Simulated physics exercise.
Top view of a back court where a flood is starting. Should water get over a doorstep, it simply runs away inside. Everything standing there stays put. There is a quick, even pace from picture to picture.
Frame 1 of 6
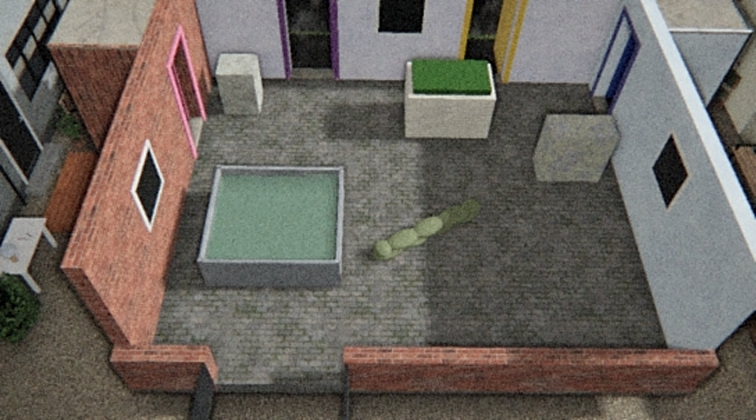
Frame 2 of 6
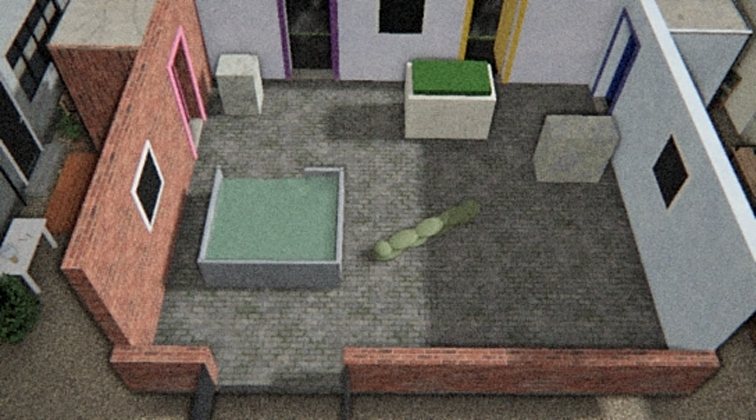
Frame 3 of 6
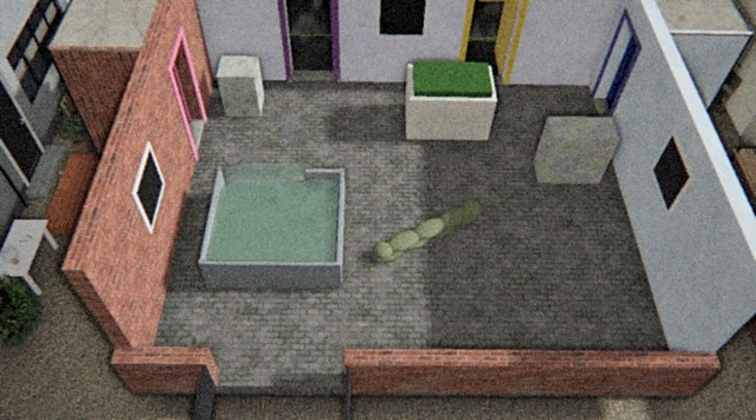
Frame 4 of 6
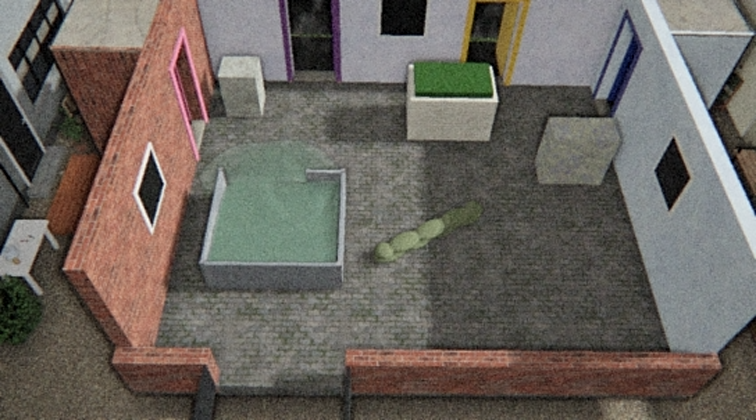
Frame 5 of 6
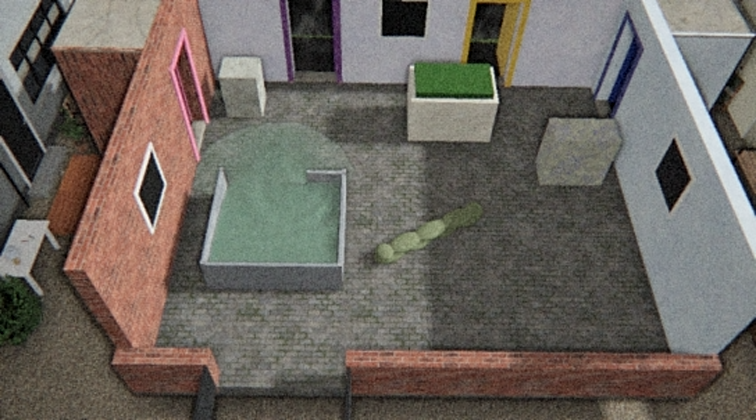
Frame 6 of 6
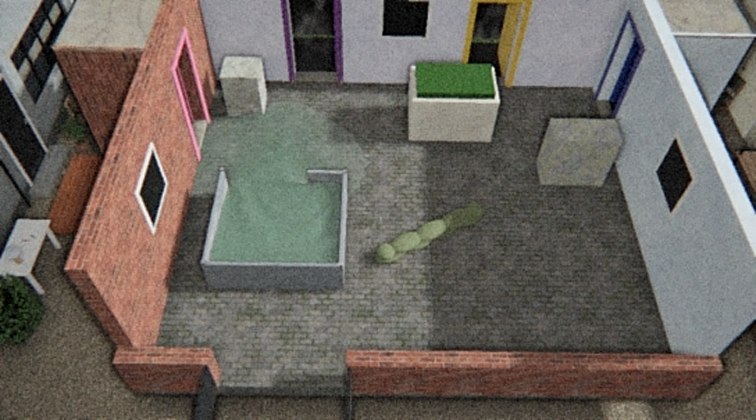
Green-tinted water pouring through a gap in the far side of a square tank and spreading across a walled paved courtyard.
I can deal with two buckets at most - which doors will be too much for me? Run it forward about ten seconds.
In order: Pink door: Above two buckets, yellow door: Above two buckets, blue door: Above two buckets, purple door: Above two buckets.
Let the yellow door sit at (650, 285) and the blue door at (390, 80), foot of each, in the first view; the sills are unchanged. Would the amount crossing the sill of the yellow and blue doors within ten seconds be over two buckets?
Result - yellow keeps within bounds, blue runs over the limit.
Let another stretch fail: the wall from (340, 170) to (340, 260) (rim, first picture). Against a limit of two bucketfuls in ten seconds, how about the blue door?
Well, the blue door is swamped.
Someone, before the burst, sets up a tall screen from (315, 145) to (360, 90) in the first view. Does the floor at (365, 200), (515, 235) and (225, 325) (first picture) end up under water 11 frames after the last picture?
Taking the three spots in turn, they are unwetted, unwetted and unwetted.
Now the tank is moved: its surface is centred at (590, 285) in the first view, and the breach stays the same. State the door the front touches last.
Note: The purple-painted one.
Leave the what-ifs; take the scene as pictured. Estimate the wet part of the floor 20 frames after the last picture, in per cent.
Estimated share: About 25 %.
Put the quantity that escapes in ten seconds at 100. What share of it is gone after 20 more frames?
Close to 60 out of every hundred.
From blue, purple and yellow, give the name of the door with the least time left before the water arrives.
That would be the purple one.
A moment on, water covers 20 % of the floor; the pink door wet at the sill, nothing in, the yellow door not reached, the blue door not reached, the purple door under two buckets in.
Next, water covers 20 % of the floor; the pink door over two buckets in, the yellow door not reached, the blue door not reached, the purple door far over two buckets in.
Then, water covers 25 % of the floor; the pink door far over two buckets in, the yellow door wet at the sill, nothing in, the blue door not reached, the purple door far over two buckets in.
Later, water covers 50 % of the floor; the pink door far over two buckets in, the yellow door under two buckets in, the blue door over two buckets in, the purple door far over two buckets in.
In the end, water covers 80 % of the floor; the pink door far over two buckets in, the yellow door over two buckets in, the blue door over two buckets in, the purple door far over two buckets in.
